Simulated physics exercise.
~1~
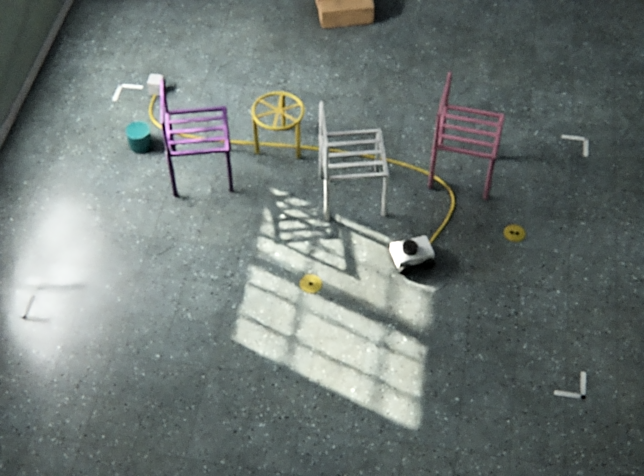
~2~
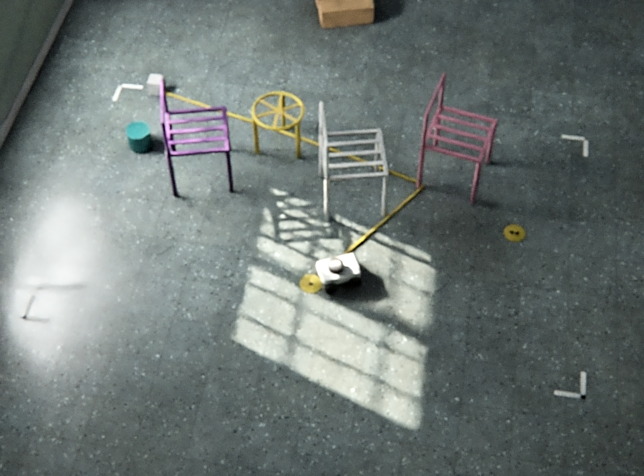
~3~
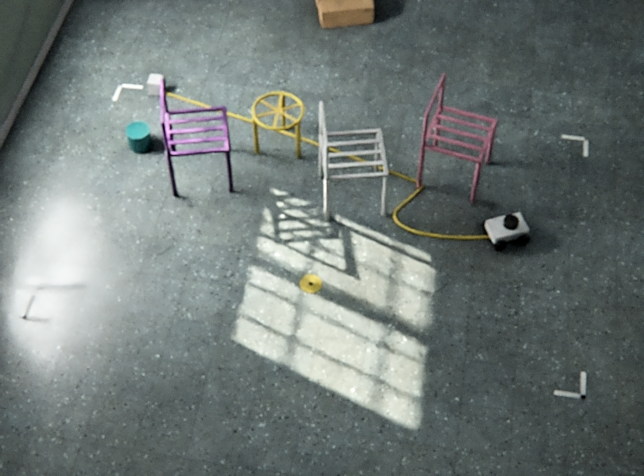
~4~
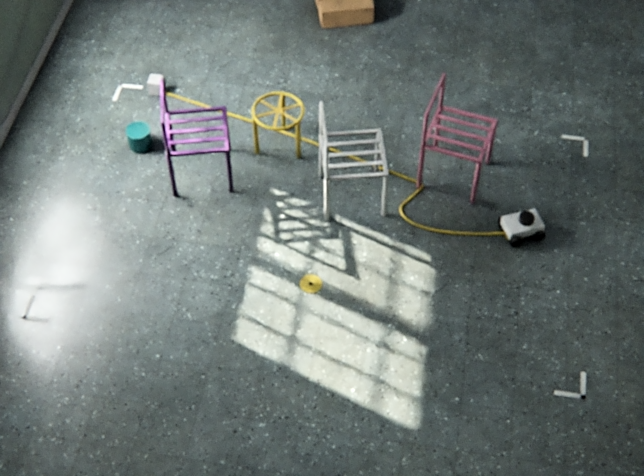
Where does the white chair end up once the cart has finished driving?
The white chair is still in its original place, standing between the yellow stool and the pink chair.
